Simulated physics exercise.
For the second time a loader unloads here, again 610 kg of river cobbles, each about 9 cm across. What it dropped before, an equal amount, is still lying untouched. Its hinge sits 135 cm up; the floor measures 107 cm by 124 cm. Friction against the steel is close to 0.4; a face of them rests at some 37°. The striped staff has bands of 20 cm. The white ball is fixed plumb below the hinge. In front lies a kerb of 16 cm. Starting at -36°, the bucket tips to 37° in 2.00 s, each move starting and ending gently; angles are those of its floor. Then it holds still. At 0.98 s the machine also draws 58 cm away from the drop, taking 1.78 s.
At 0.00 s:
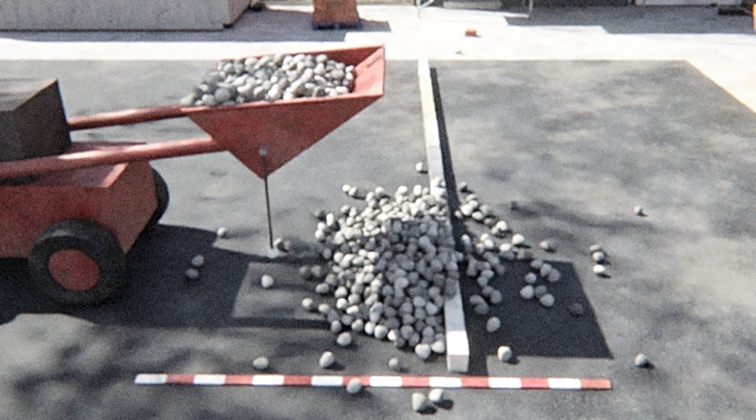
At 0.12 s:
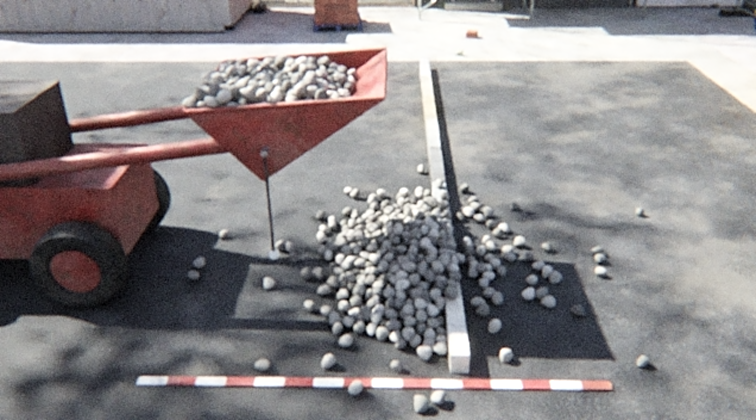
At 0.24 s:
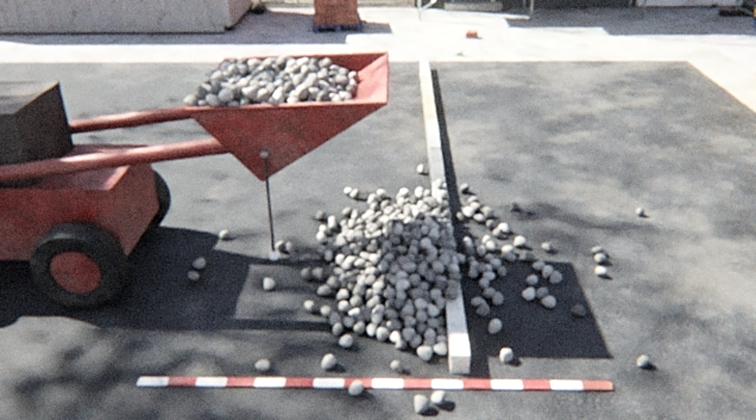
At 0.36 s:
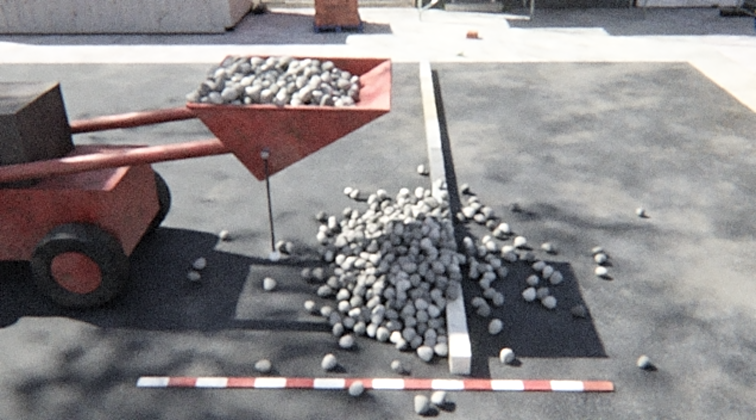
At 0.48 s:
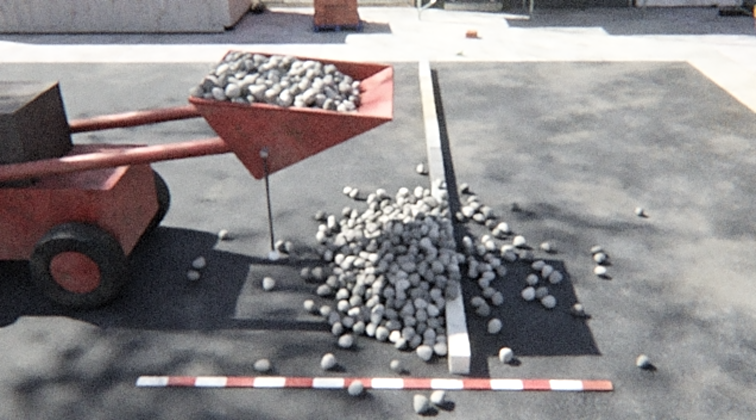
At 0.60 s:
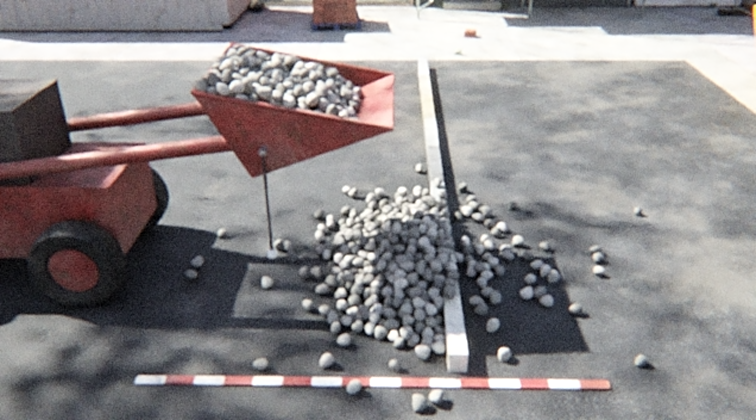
At the start, a red loader at the left holds a bucket of grey, rounded stones above a pile of similar stones spread around a pale kerb. The bucket then slowly tilts, its right lip lowering slightly while the stones inside shift a little, and the pile below stays still.
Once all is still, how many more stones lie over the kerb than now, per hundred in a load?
About 0 per cent.
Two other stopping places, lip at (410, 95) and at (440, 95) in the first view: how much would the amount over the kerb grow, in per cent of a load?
Near 5 per cent from the first place, 30 from the second.
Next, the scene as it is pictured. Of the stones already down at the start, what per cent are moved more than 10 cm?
About 10 per cent.
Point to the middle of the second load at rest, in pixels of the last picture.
Around (350, 247).
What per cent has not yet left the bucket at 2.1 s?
Roughly 25 per cent is still inside.
After 1.5 s the floor is at 26°; in per cent of one load, 93 in the bucket, 98 on this side of the kerb, 9 over the kerb; the foremost stones are at (593, 269).
After 2.1 s the floor is at 37°; in per cent of one load, 23 in the bucket, 168 on this side of the kerb, 9 over the kerb; the foremost stones are at (593, 269).
After 3.2 s the floor is at 37°; in per cent of one load, 0 in the bucket, 191 on this side of the kerb, 9 over the kerb; the foremost stones are at (593, 269).
After 5.9 s the floor is at 37°; in per cent of one load, 0 in the bucket, 191 on this side of the kerb, 9 over the kerb; the foremost stones are at (593, 269). Net gain over the kerb, 0.
